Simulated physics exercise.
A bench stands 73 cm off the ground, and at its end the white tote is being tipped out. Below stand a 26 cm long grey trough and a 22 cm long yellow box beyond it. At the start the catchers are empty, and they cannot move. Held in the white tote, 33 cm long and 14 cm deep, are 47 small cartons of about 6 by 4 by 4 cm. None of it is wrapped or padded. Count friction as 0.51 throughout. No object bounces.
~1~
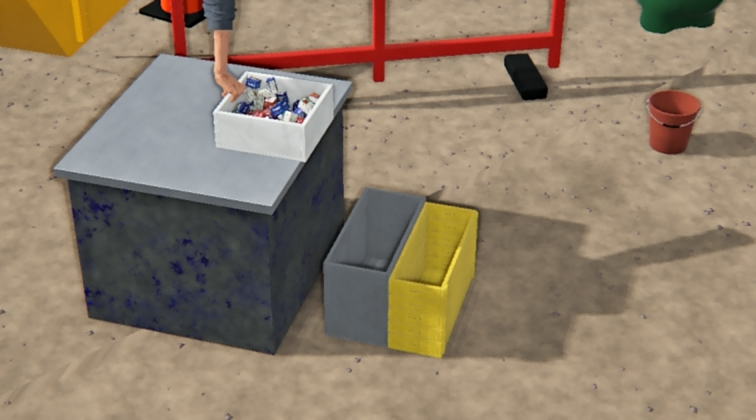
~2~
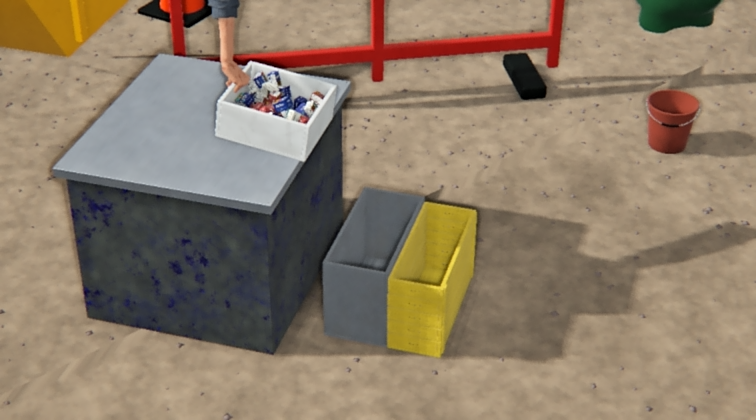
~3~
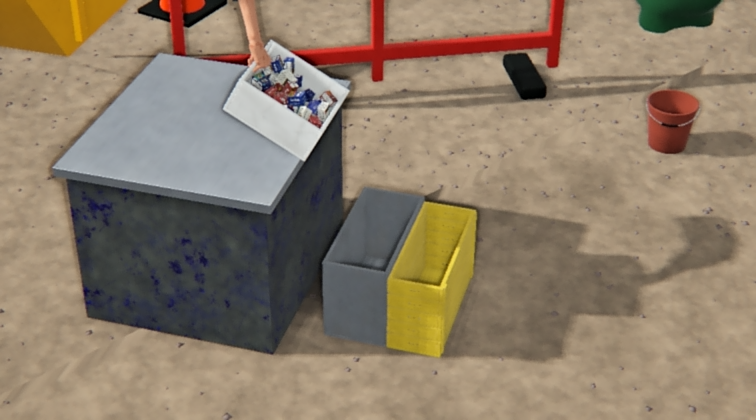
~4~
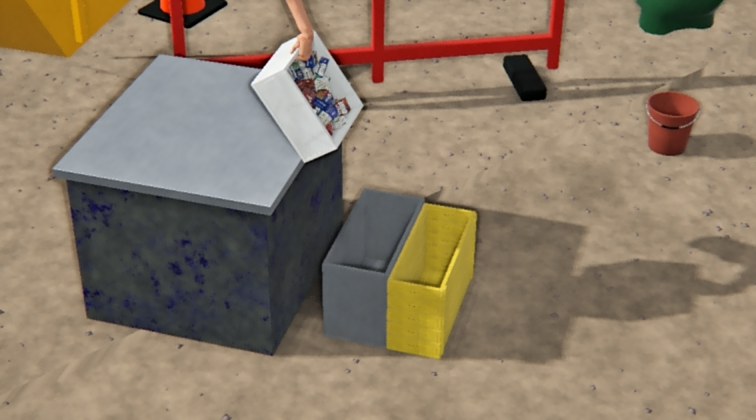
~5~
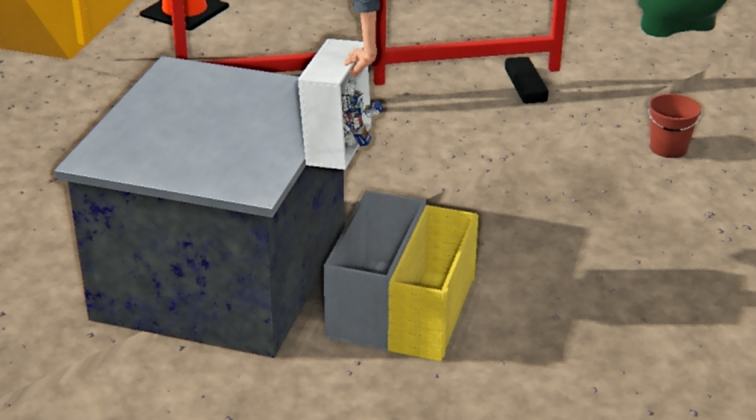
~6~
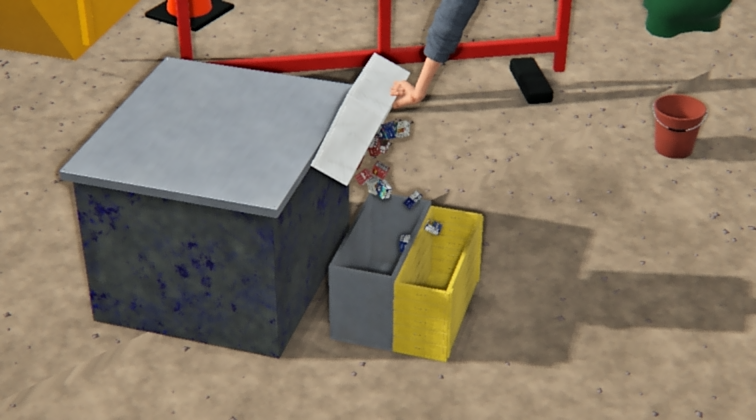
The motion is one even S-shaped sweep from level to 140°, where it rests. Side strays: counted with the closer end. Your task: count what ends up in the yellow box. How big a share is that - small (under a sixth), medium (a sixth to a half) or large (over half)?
A medium share.
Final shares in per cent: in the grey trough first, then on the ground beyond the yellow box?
Close to 75 and 0 percent respectively.
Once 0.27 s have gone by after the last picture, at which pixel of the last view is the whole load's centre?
Near (388, 207).
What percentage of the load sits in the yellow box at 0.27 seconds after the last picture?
Close to 20 in a hundred.
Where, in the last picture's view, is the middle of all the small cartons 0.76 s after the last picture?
I'd place it about (392, 298) in the last view.
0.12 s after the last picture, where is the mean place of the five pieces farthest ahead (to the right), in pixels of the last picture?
Their centre is around (430, 245).
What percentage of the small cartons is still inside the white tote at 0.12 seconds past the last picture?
About 55 %, still inside.
Then, 0.12 s after the last picture, tilt 127°; 27 still in the white tote, 3 in the grey trough, 2 in the yellow box and 15 in the air.
Then, 0.27 s after the last picture, tilt 137°; 8 still in the white tote, 9 in the grey trough, 10 in the yellow box and 20 in the air.
Then, 0.49 s after the last picture, tilt 140°; 32 in the grey trough, 12 in the yellow box and 3 in the air.
When it is over (0.76 s after the last picture), 35 in the grey trough and 12 in the yellow box. Asked share, 12 of 47, 26 per cent.
